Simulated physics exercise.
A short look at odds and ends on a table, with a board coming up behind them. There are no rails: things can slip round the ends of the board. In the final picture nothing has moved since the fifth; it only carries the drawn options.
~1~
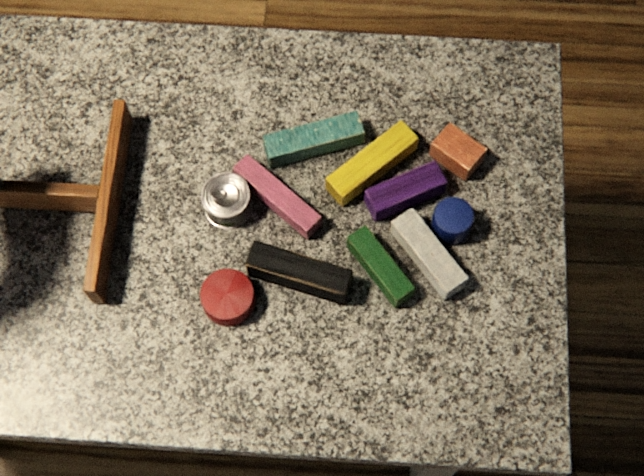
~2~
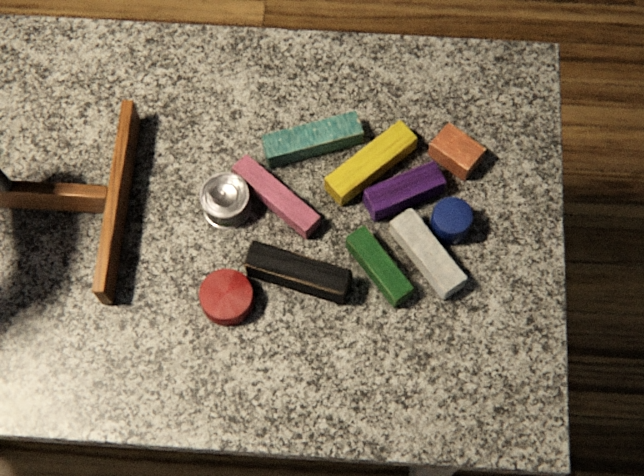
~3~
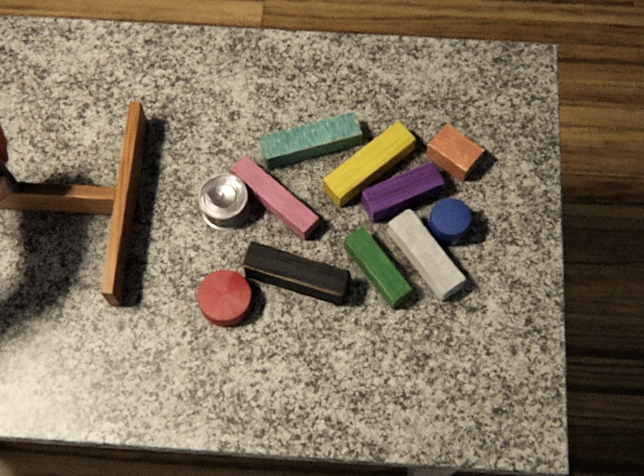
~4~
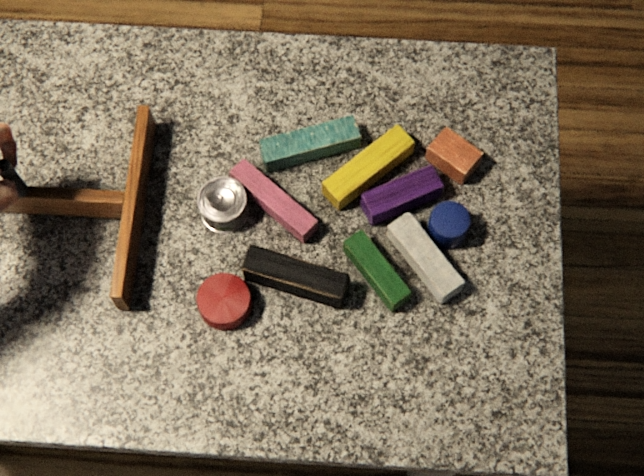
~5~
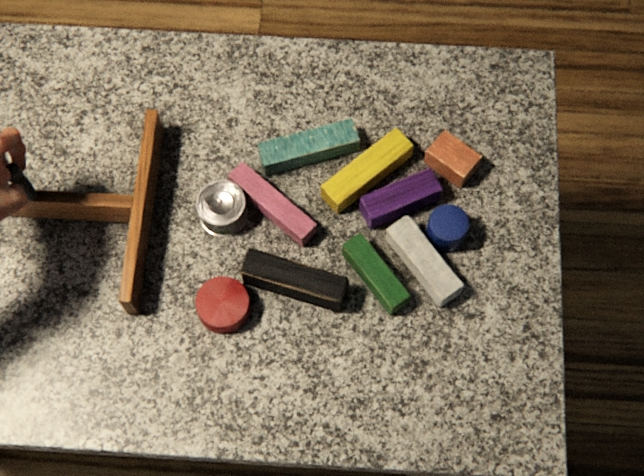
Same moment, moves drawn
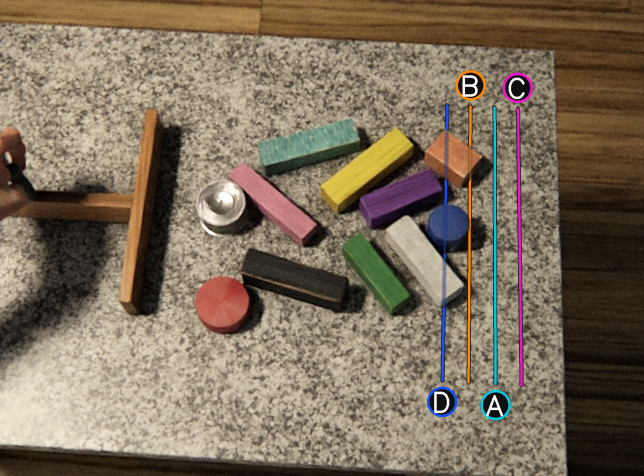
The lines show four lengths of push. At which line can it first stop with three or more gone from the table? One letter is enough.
At A, and not before.
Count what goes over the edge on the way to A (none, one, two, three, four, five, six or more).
In all, four.
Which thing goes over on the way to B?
The blue tin goes over.
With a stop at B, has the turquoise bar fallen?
No.
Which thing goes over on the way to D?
It is the blue tin.
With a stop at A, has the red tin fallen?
No.
On the marked copy, A at (495, 238); B at (470, 237); C at (520, 239); D at (445, 235).
With A. Early on, board (265, 208); turquoise bar (332, 140); red tin (292, 316).
Further on, board (394, 216); blue tin (533, 233); orange block (494, 132).
At the end, board (496, 221); blue tin over the edge; white bar over the edge; four fallen.
As for the rest, B drops only one; C drops five, but is farther than needed; D drops only one.
